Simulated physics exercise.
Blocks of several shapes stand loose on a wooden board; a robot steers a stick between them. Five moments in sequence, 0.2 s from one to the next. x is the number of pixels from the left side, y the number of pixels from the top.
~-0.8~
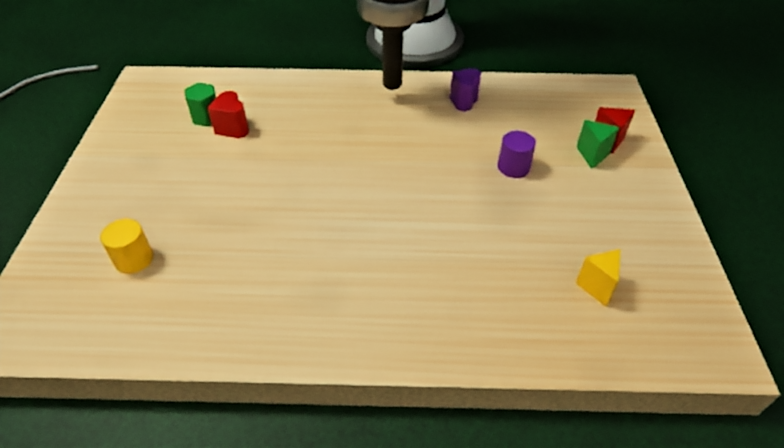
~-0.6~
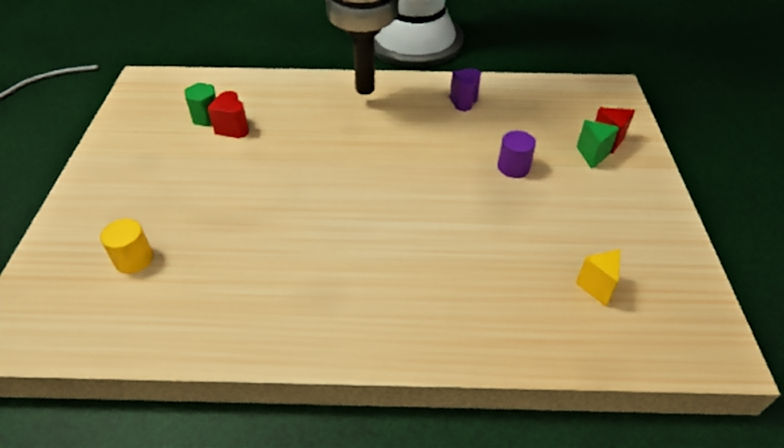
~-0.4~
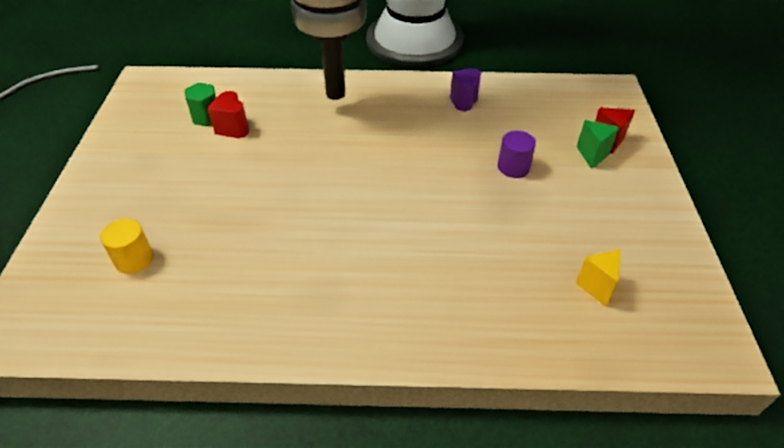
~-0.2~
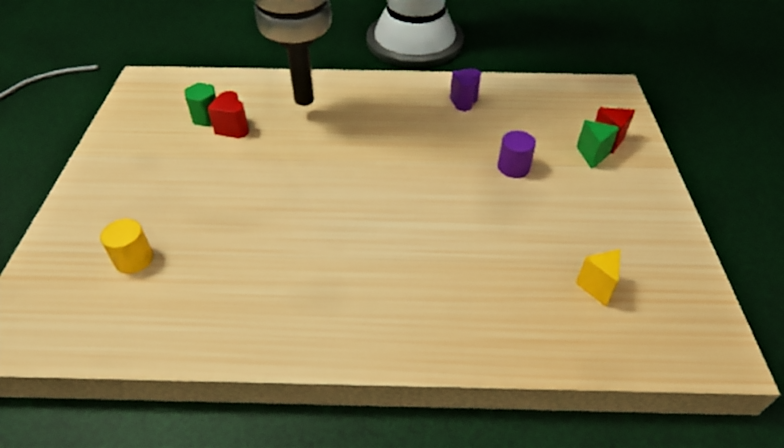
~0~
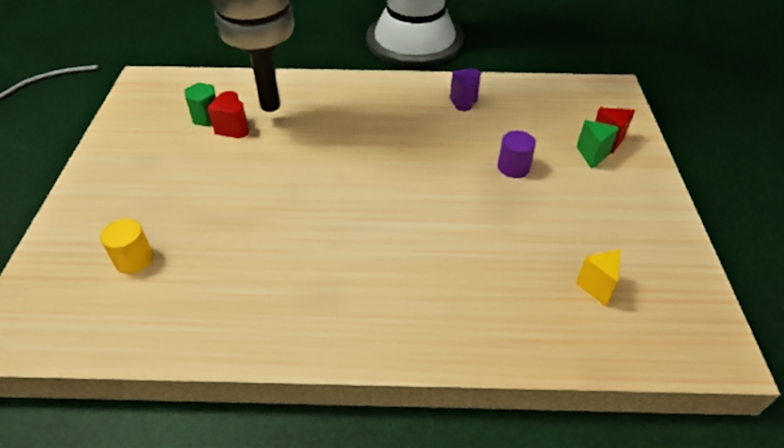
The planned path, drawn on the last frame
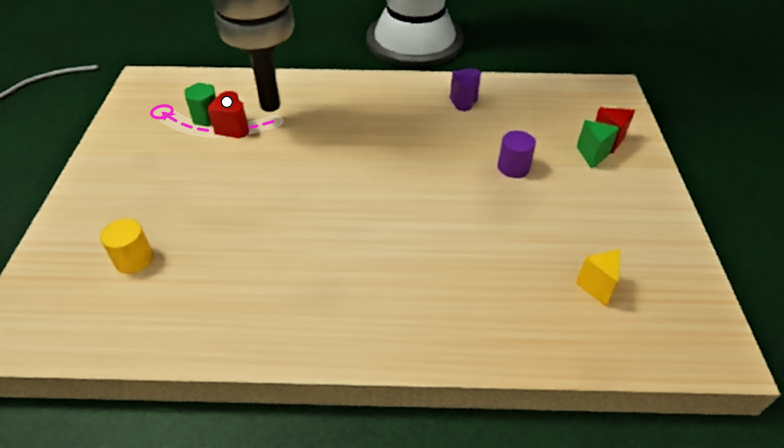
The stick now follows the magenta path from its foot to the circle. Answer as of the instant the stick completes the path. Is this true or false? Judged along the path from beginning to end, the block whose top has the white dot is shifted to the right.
Answer: False.
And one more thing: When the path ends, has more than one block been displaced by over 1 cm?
I believe so.
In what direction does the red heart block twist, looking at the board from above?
Counter-clockwise, from overhead.
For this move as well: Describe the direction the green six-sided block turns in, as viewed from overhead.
From above, it looks like the green six-sided block goes clockwise.
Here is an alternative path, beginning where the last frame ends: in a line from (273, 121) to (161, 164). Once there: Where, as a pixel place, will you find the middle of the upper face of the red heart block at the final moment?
For the centre of its top, I'd go with (184, 110).
The line goes from (273, 121) by way of (231, 130) and (190, 127) to (162, 112); the dot is on the red heart block.
On the path given first. One third of the way, stick (227, 116); green six-sided block (193, 89), turned 15° clockwise; red heart block (200, 106), turned 20° clockwise.
Two thirds of the way, stick (184, 112); green six-sided block (185, 85), turned 45° clockwise; red heart block (159, 108).
At the end, stick (157, 98); green six-sided block (181, 79), turned 85° clockwise; red heart block (152, 107), turned 40° anticlockwise.
